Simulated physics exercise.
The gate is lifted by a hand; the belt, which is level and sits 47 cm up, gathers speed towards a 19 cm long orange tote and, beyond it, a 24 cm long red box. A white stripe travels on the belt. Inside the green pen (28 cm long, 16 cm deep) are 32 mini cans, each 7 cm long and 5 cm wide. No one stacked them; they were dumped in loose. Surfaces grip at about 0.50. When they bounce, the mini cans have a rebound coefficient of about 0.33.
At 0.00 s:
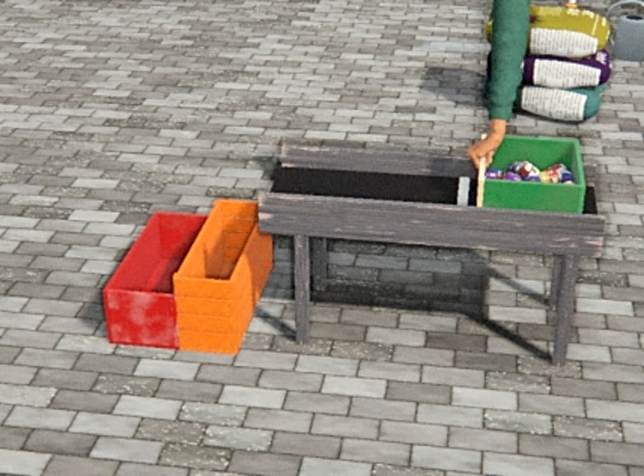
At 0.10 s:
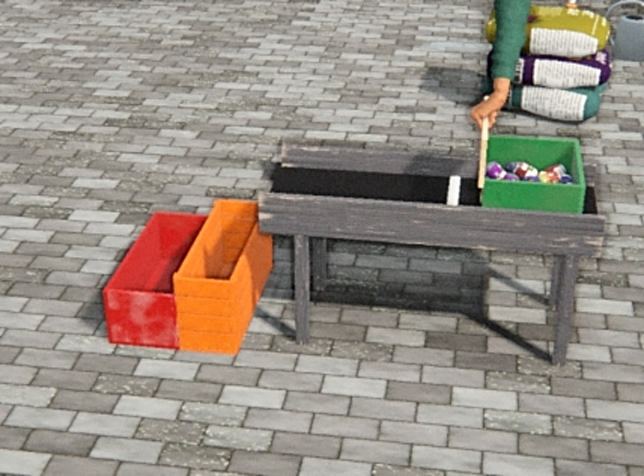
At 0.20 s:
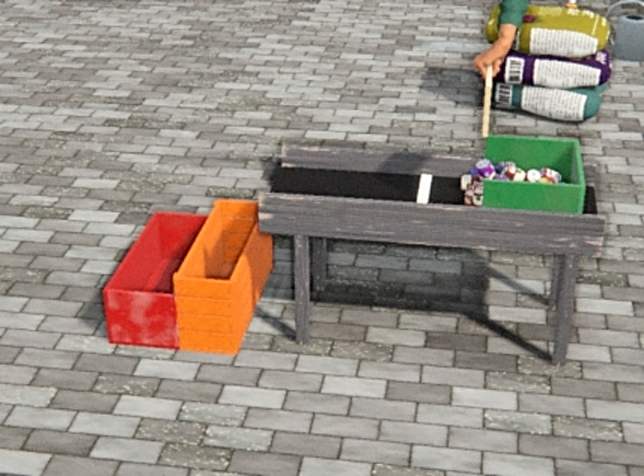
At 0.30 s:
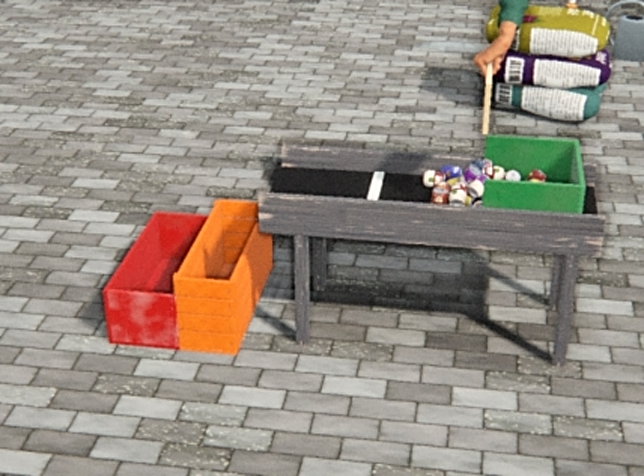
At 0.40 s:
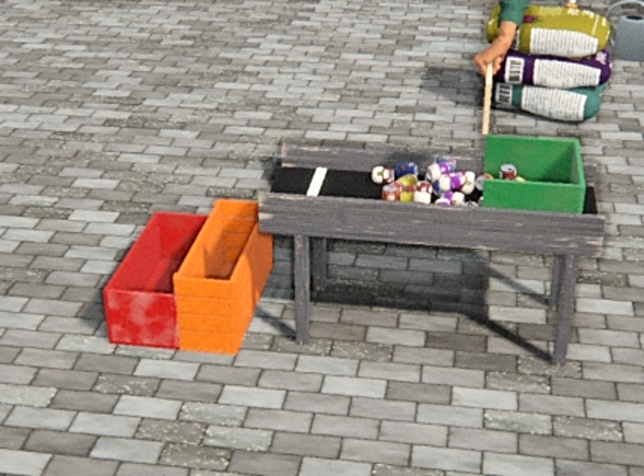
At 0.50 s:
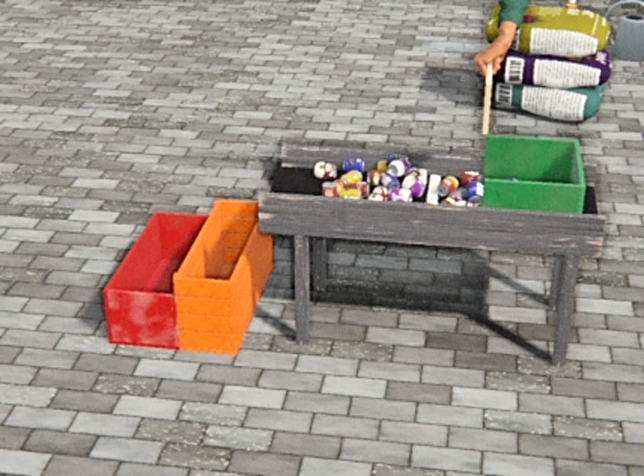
Small cans ride left on a dark belt from a green pen after a hand lifts its gate.
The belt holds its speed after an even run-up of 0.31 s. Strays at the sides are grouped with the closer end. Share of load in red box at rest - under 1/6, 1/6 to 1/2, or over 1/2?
Count: Past the halfway mark.
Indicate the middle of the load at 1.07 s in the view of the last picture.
The centre sits near (153, 244).
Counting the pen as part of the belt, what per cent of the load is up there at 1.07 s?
Around 10 %.
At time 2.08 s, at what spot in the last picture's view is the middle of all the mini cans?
Around (157, 298).
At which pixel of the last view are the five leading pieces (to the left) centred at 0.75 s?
The five leading pieces sit around (190, 197) in the last view.
After 0.75 s, 17 on the belt and 15 in the air.
After 1.07 s, 11 in the red box, 4 on the belt, 4 on the ground beyond the red box and 13 in the air.
After 1.51 s, 20 in the red box, 1 on the belt, 8 on the ground beyond the red box and 3 in the air.
When it is over (at 2.08 s), 3 in the orange tote, 20 in the red box and 9 on the ground beyond the red box. Asked share, 20 of 32, 62 per cent.
